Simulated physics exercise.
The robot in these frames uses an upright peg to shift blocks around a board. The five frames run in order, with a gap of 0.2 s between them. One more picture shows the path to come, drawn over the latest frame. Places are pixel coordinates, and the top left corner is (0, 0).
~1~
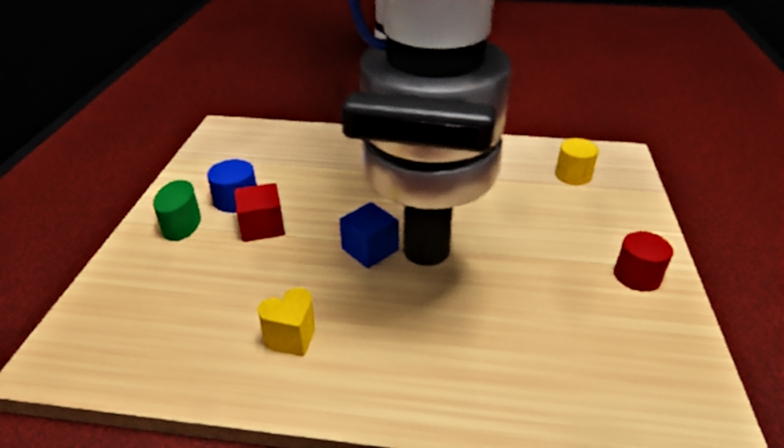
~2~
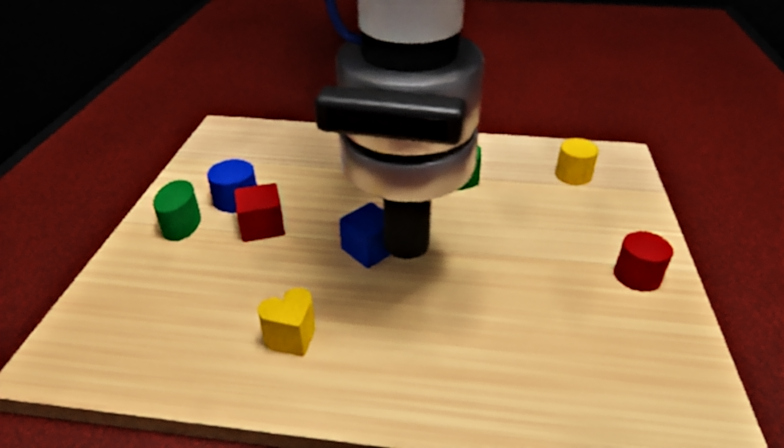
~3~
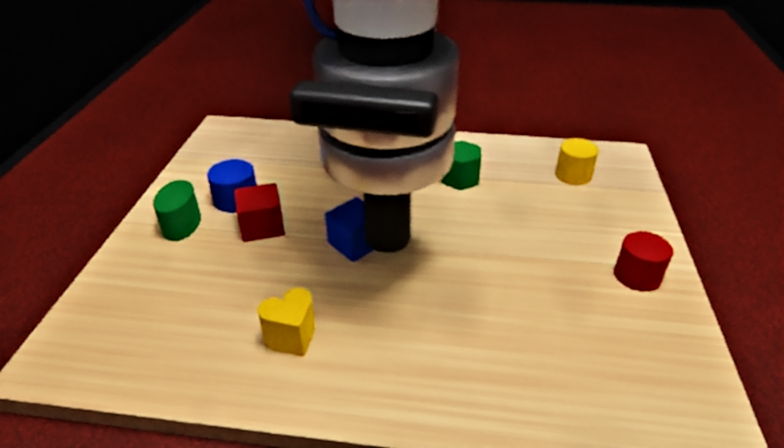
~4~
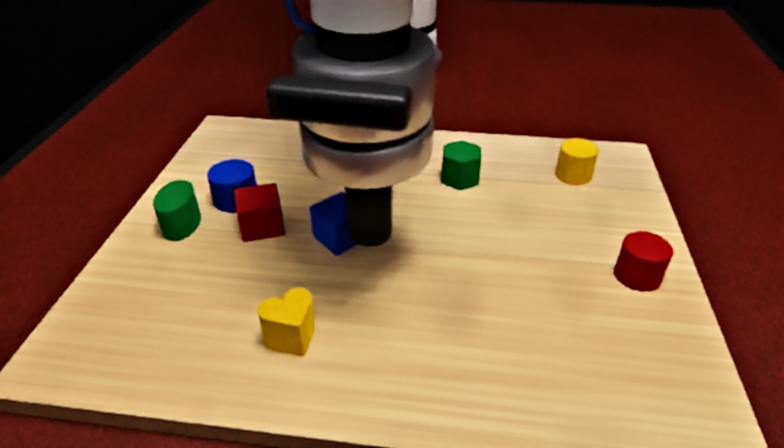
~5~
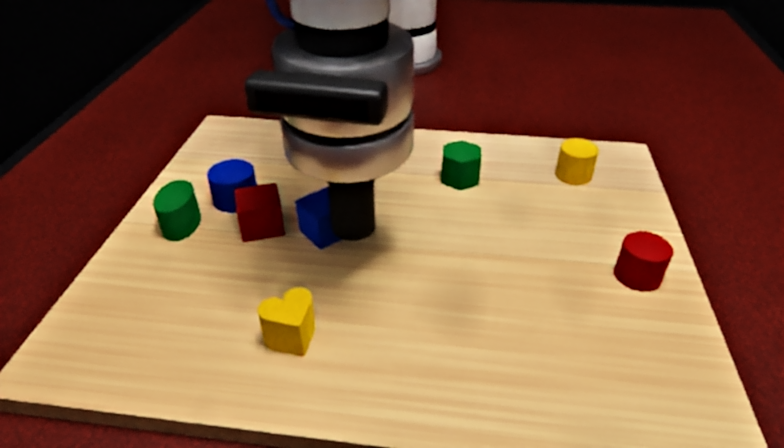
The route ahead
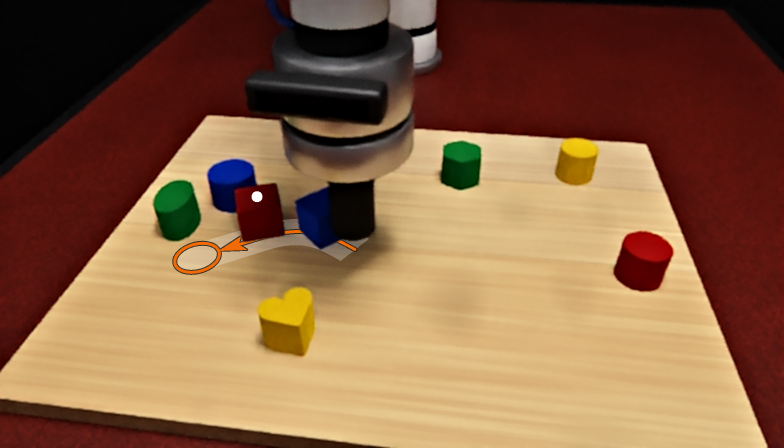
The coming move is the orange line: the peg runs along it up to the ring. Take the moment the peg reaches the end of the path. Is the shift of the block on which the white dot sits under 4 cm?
I'd say no.
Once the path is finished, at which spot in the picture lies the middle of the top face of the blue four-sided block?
It should be at about (283, 179).
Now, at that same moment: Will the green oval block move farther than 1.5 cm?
Going by the path, yes.
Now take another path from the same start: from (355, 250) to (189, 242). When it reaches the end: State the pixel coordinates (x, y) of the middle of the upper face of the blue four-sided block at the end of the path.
Its top middle is near (296, 190).
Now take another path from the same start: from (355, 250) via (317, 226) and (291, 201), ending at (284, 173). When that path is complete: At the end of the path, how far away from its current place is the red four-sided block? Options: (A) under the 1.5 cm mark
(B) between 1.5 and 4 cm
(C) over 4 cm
A
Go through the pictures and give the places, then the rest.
In the first picture, lower end of the peg (426, 251), tops of blocks, green oval block (173, 195), blue round block (230, 171), red four-sided block (257, 197), blue four-sided block (369, 219).
In the second picture, peg (407, 245), blocks as before.
In the third picture, peg (388, 239), blue four-sided block (354, 213).
In the fourth picture, peg (370, 233), blue four-sided block (338, 207).
In the fifth picture, peg (354, 227), green oval block (173, 195), blue round block (230, 171), red four-sided block (257, 197), blue four-sided block (323, 202).
The drawn path runs from (355, 250) via (309, 232) and (254, 240), ending at (197, 257); the dot is on the red four-sided block.
The first path, step by step. One third of the way, peg (305, 210); red four-sided block (252, 196), turned 15° anticlockwise; blue four-sided block (290, 181).
Two thirds of the way, peg (249, 218); blue round block (228, 169); red four-sided block (215, 196), turned 30° clockwise; blue four-sided block (283, 179), turned 25° clockwise.
At the end, peg (191, 235); green oval block (155, 187), turned 40° clockwise; blue round block (228, 169); red four-sided block (179, 203), turned 70° clockwise; blue four-sided block (283, 179), turned 25° clockwise.
